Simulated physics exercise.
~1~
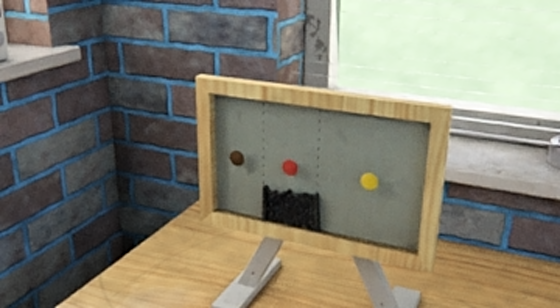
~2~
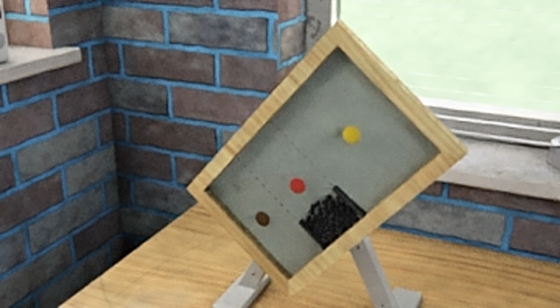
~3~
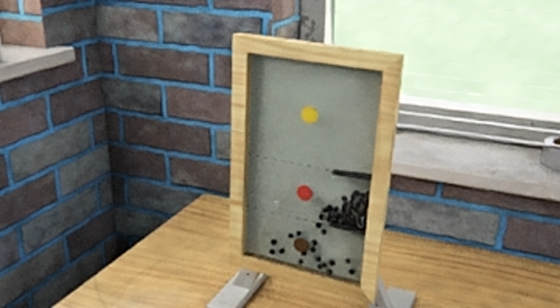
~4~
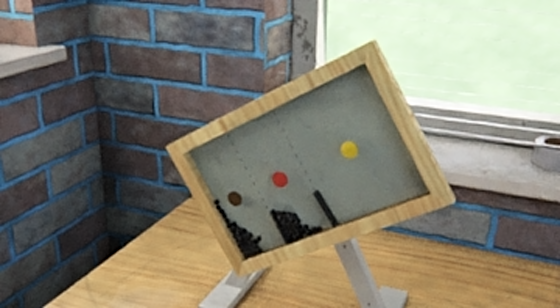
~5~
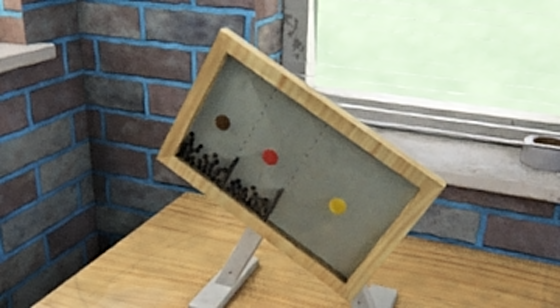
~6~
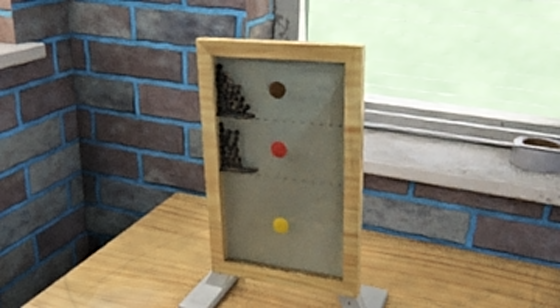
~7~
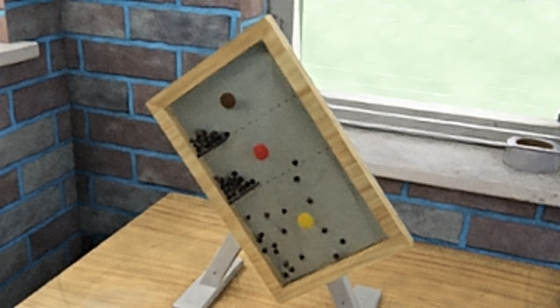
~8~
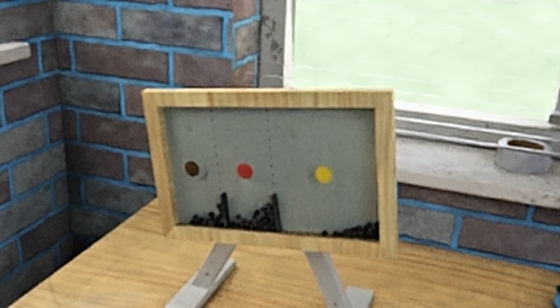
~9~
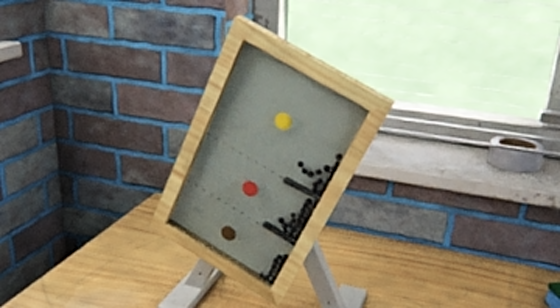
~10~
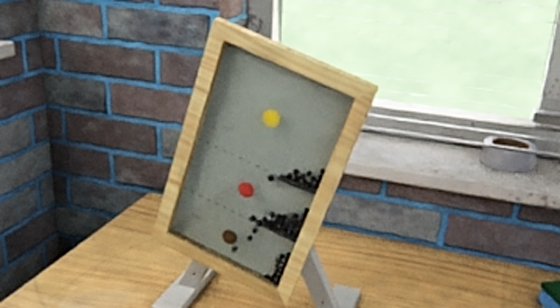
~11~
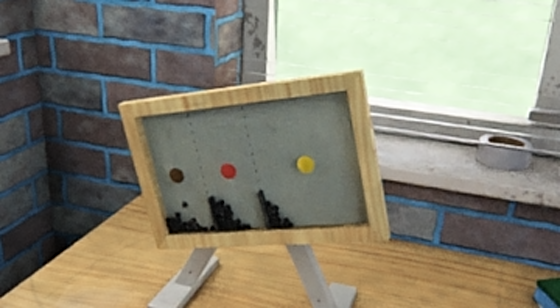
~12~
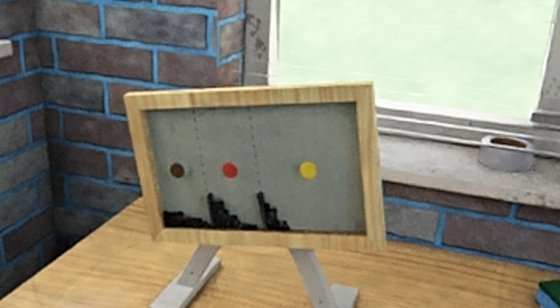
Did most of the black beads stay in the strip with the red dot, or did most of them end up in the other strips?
Most of them ended up in the other strips. They began bunched under the red dot, but by the end more than half had spilled into the brown and yellow strips.
A shallow wooden-framed box on a stand swung upright with its yellow dot on top, then over until brown was on top, and back again, scattering its black beads, before stopping nearly level with separate heaps under all three dots.
